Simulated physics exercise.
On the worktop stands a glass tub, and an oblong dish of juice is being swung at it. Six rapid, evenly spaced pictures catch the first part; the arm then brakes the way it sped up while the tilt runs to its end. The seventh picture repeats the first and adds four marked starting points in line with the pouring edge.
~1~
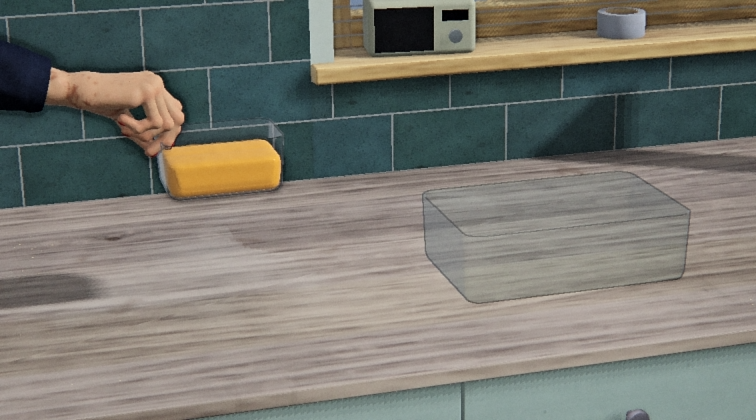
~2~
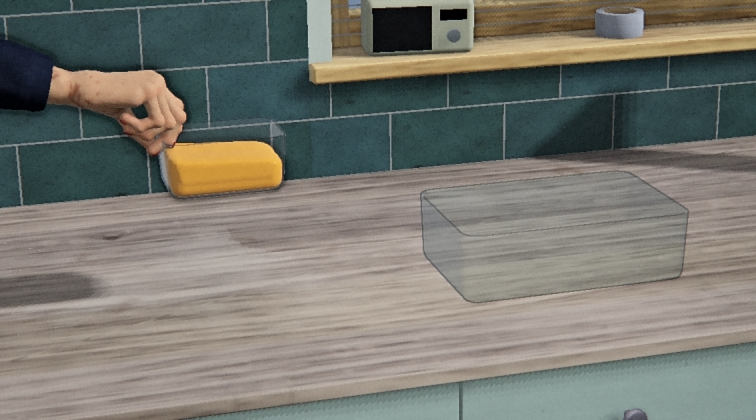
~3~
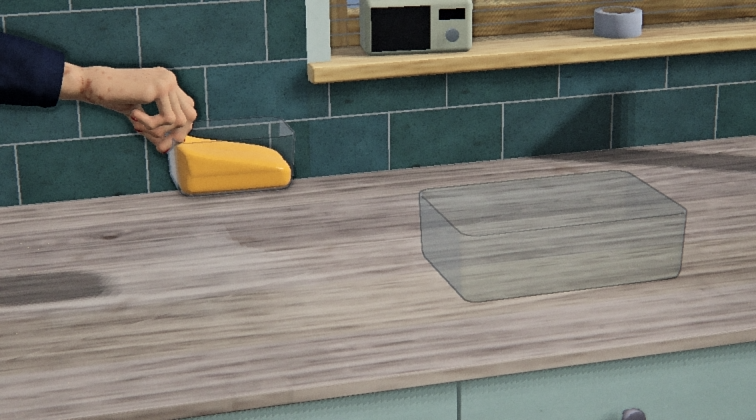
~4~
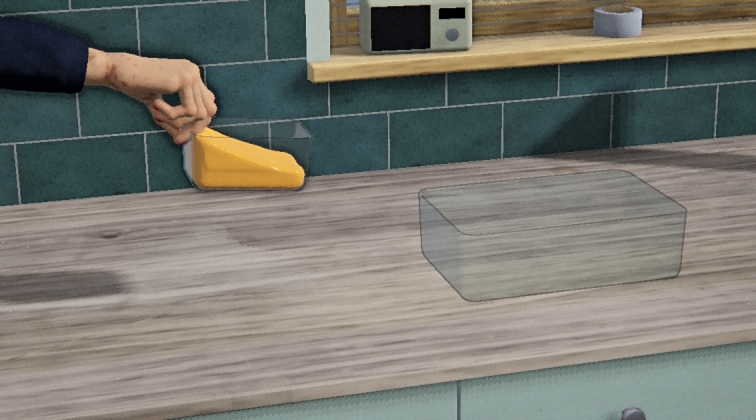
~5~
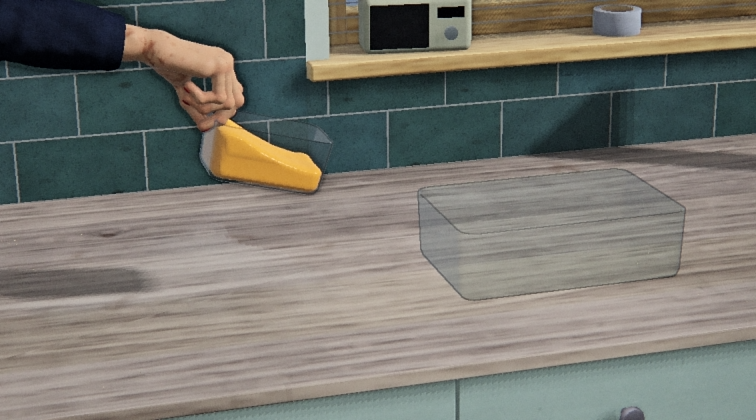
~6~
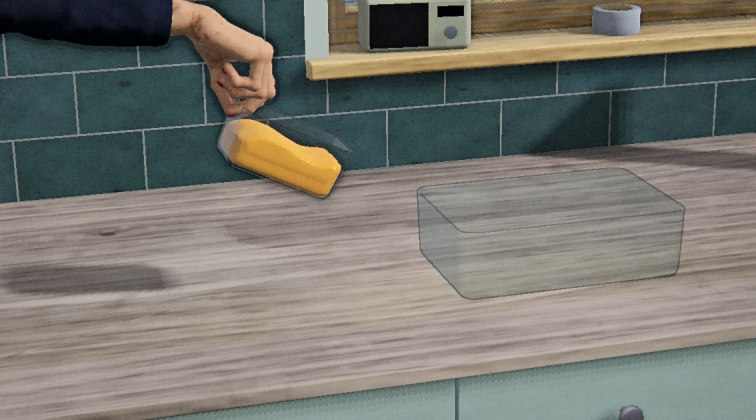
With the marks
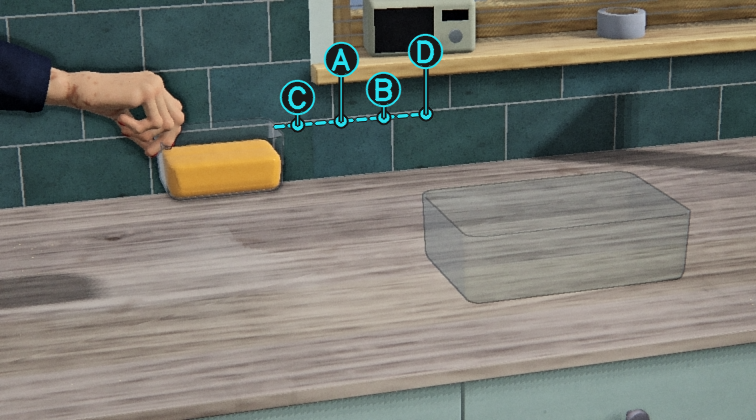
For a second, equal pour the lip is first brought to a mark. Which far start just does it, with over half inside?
C.
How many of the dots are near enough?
All of the four.
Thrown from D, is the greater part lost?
No.
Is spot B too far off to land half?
No, not at all.
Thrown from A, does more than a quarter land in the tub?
Yes.
In cyan, A at (341, 121); B at (383, 117); C at (297, 125); D at (425, 113).
With A, about 84 % lands in the tub, 10 % falls short and 7 % goes beside or beyond.
With B, about 88 % lands in the tub, 3 % falls short and 10 % goes beside or beyond.
With C, about 64 % lands in the tub, 31 % falls short and 5 % goes beside or beyond.
With D, about 94 % lands in the tub, 4 % falls short and 3 % goes beside or beyond.
